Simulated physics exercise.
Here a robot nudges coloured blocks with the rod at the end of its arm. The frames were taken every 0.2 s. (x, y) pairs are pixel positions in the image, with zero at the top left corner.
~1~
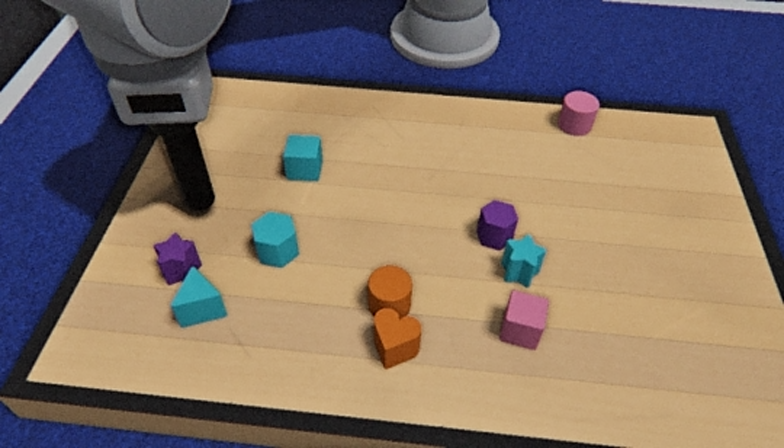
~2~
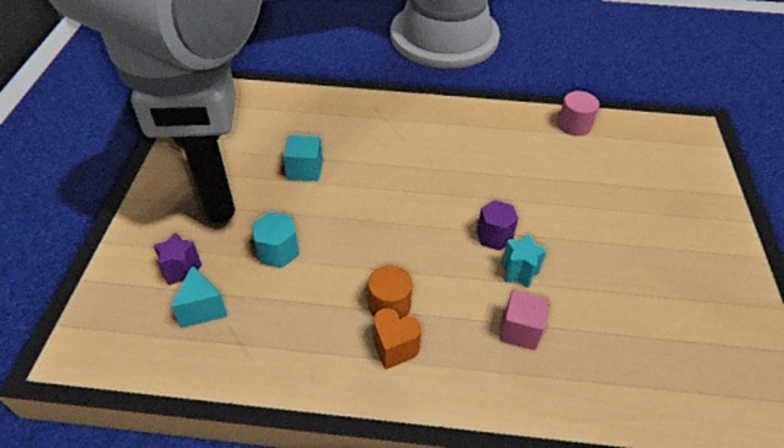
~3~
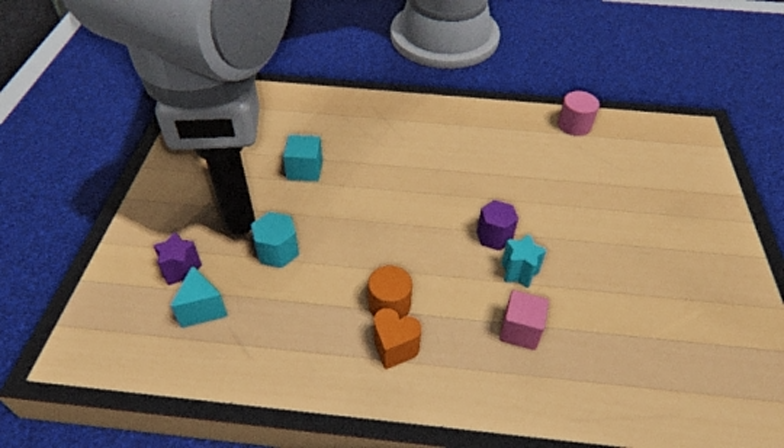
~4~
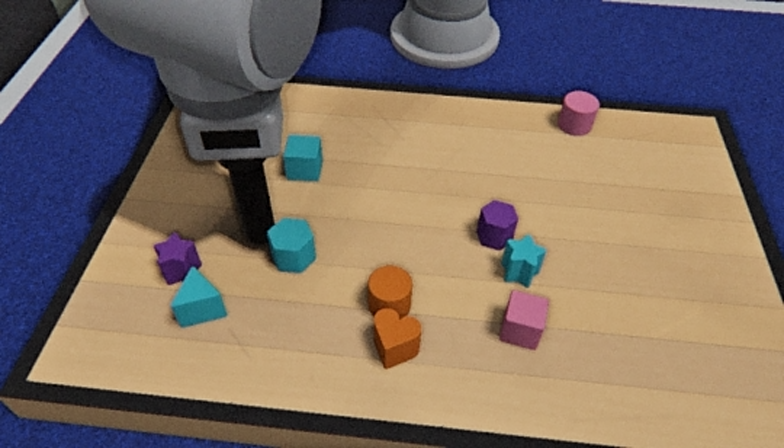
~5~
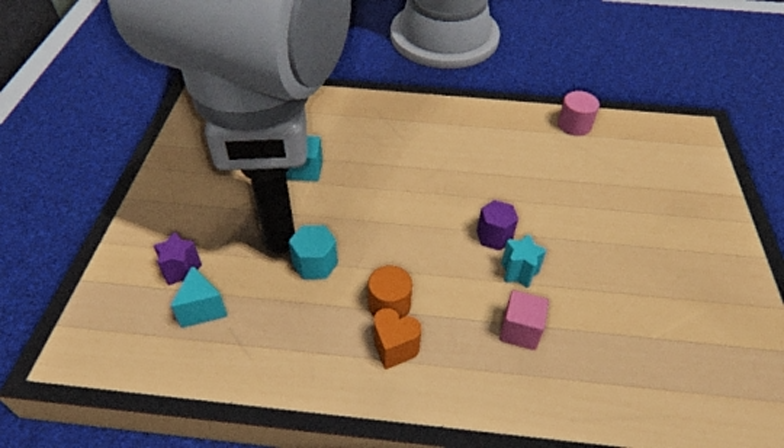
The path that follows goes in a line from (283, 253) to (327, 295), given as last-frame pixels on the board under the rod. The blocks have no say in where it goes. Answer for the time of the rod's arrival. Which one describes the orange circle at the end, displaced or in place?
That block stands still.
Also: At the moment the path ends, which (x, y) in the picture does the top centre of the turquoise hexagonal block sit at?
By then it is at (359, 256).
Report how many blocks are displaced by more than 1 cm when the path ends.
It should be one, as far as I can tell.
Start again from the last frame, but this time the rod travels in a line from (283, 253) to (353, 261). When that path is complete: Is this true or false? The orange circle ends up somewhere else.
That is true.
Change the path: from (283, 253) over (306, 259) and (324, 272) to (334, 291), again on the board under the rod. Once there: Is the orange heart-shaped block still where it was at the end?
Yes, that is how it ends up.
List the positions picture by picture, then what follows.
The first frame shows lower end of the rod (201, 202), tops of blocks, turquoise hexagonal block (273, 227), orange circle (390, 282).
The second frame shows rod (221, 213), blocks as before.
The third frame shows rod (241, 224), blocks as before.
The fourth frame shows rod (261, 234), turquoise hexagonal block (290, 233).
The fifth frame shows rod (281, 243), turquoise hexagonal block (312, 240), orange circle (390, 282).
What follows on the original path. Halfway along, rod (303, 264); turquoise hexagonal block (340, 251), turned 35° anticlockwise.
At the end, rod (326, 285); turquoise hexagonal block (359, 256), turned 65° anticlockwise; orange circle not moved.
